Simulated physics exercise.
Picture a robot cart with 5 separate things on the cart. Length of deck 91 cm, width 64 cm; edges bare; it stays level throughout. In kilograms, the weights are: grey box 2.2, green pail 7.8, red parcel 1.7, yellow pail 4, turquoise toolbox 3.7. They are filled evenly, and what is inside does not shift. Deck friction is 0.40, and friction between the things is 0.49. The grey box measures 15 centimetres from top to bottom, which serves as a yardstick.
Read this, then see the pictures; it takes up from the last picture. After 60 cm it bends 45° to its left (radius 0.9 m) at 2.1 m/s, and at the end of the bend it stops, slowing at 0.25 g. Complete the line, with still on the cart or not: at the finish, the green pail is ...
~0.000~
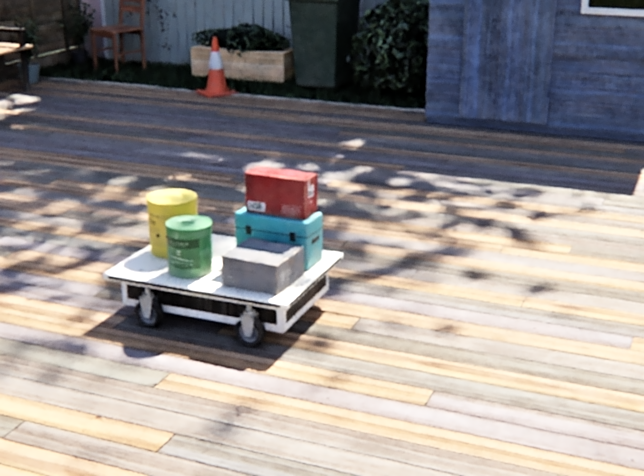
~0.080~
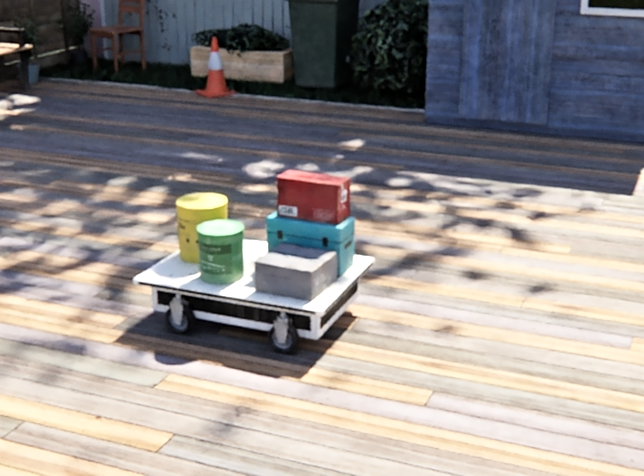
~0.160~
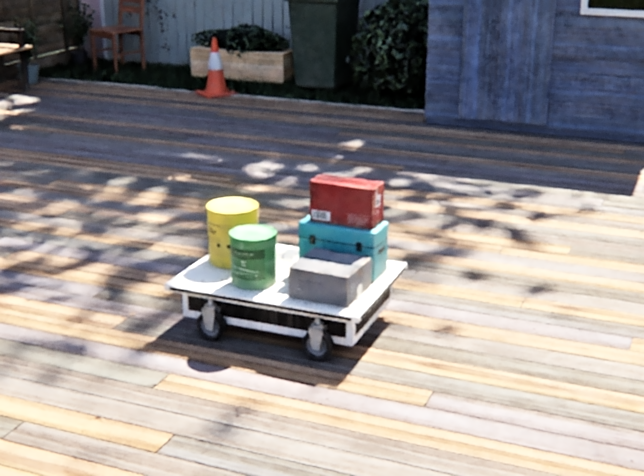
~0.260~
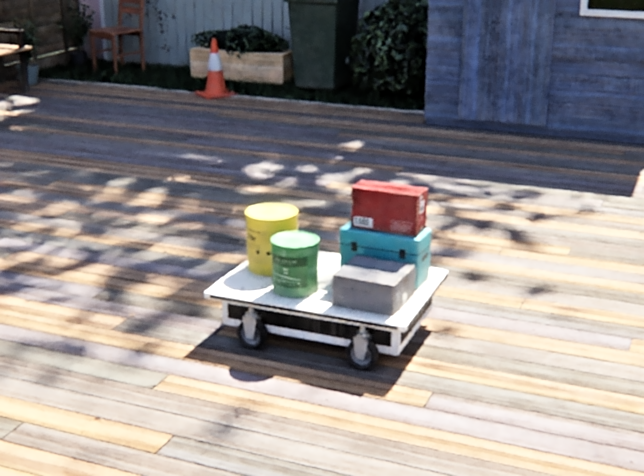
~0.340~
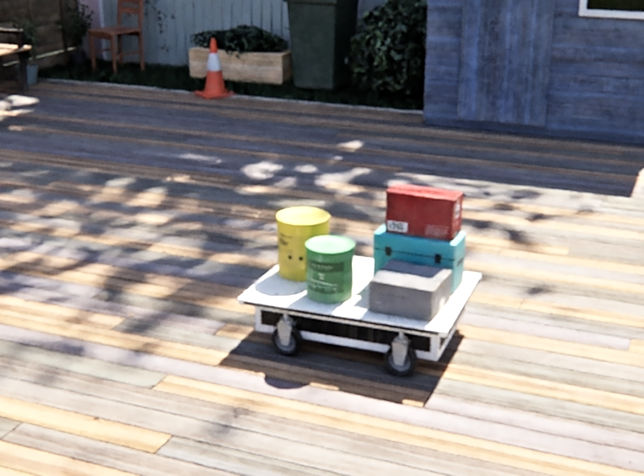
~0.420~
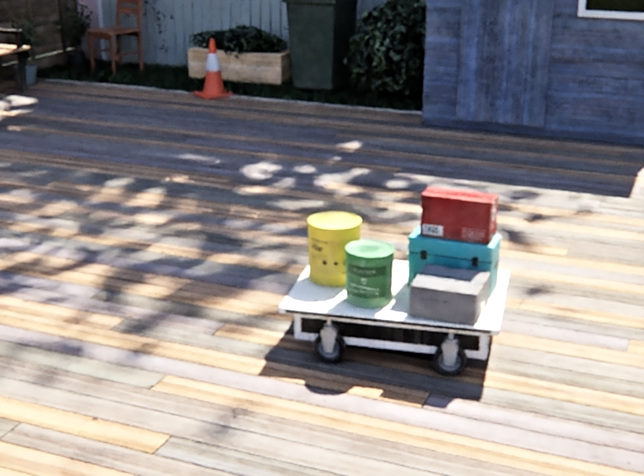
At the finish, the green pail is not there.
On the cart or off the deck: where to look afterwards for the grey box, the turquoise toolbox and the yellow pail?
Well, the grey box does come off, the turquoise toolbox does not come off, and the yellow pail does not come off.
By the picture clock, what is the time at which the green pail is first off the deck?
Roughly at the 0.8 s mark.
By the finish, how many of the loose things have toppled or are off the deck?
The count comes out at 2.
After 0.52 s, cart has run 109 cm, turned 22°; green pail moved 5 cm near (425, 277); red parcel moved 17 cm; grey box moved 17 cm.
After 0.72 s, cart has run 151 cm, turned 44°; grey box now off the deck; green pail moved 16 cm near (538, 273); red parcel moved 38 cm.
After 1.02 s, cart has run 206 cm, turned 45°; green pail now off the deck; red parcel moved 38 cm; turquoise toolbox moved 32 cm.
After 1.42 s, cart has run 246 cm, turned 45°; turquoise toolbox moved 32 cm; red parcel moved 38 cm; yellow pail moved 4 cm.
In the end (2.1 s), off the deck, grey box and green pail; not toppled but over 10 cm from the start, red parcel and turquoise toolbox; the last one under 10 cm from the start.
